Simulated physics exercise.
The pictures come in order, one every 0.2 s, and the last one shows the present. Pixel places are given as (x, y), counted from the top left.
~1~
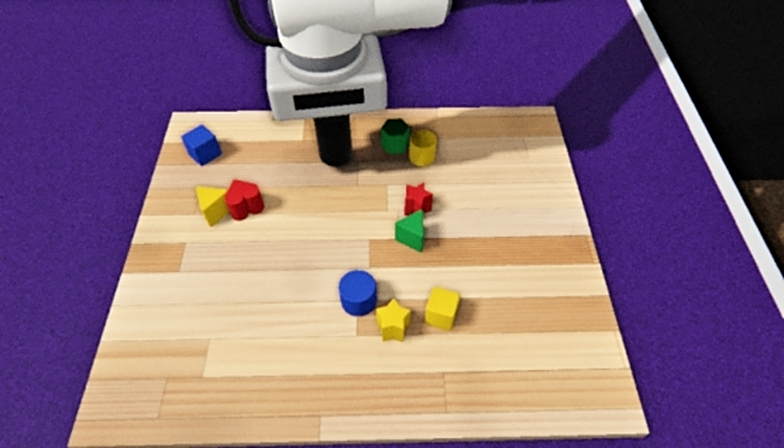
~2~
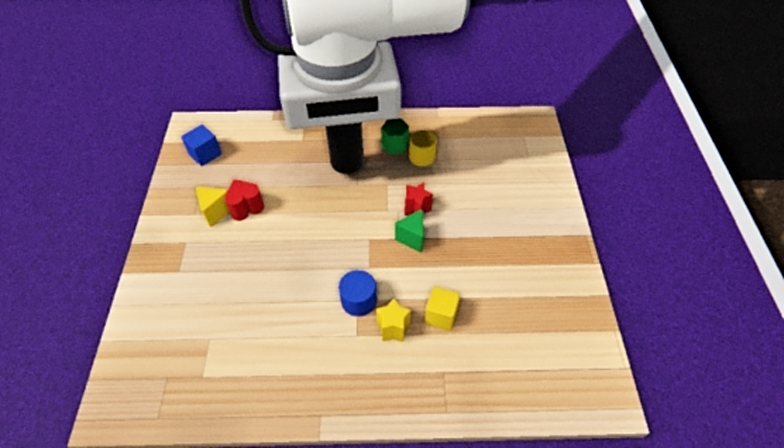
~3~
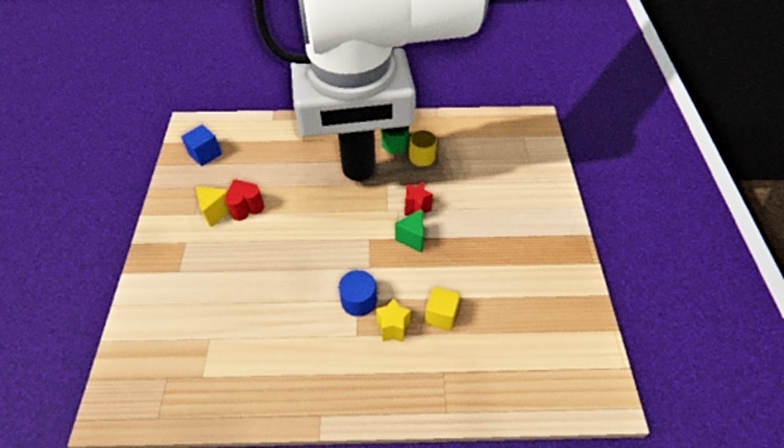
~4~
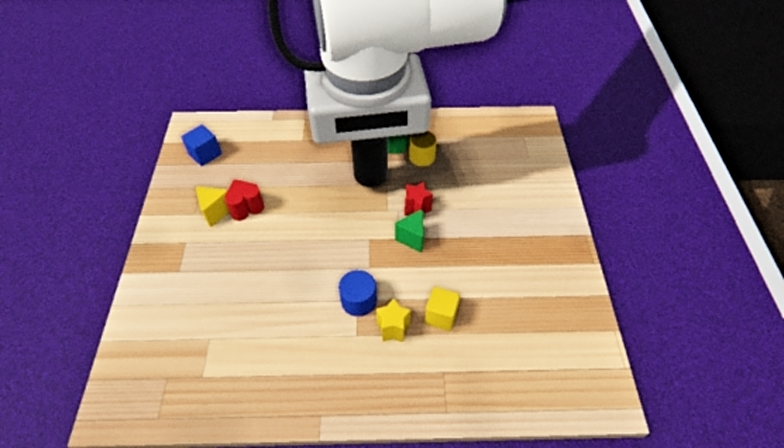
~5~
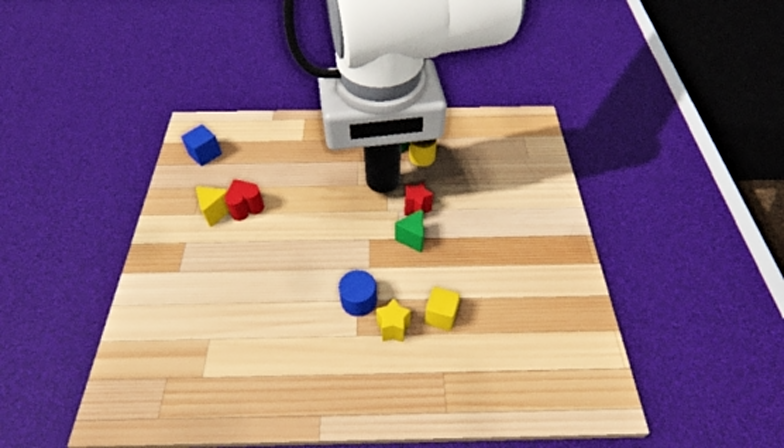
A white robot arm with a black stick slides steadily rightward and slightly nearer across the far part of a light wooden board on purple, seen from above by a still camera. Blue, yellow and red blocks sit at left, with blue and yellow ones nearer the middle. The stick nears the red star and green triangle, the arm covering the green block behind and partly hiding the yellow disc.
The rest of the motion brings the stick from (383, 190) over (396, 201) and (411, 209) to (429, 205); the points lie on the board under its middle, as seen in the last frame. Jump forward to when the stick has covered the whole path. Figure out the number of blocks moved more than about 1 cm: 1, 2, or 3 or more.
It moves one block.
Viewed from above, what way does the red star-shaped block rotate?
Answer: Clockwise.
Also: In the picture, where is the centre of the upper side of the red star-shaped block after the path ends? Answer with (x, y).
At pixel (449, 206).
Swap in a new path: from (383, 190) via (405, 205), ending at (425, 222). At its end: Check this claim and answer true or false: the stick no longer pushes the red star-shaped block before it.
My answer: False.
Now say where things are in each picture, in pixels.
Tip of the stick at (336, 156), middles of tops, green triangle at (413, 222), red star-shaped block at (418, 192), in the first picture.
Stick at (347, 163), nothing pushed, in the second picture.
Stick at (359, 170), nothing pushed, in the third picture.
Stick at (371, 176), nothing pushed, in the fourth picture.
Stick at (383, 181), green triangle at (413, 222), red star-shaped block at (418, 192), in the fifth picture.
The first path, step by step. Halfway along, stick at (403, 198); red star-shaped block at (433, 202).
At the end, stick at (430, 197); green triangle unmoved; red star-shaped block at (449, 206), turned 45° clockwise.
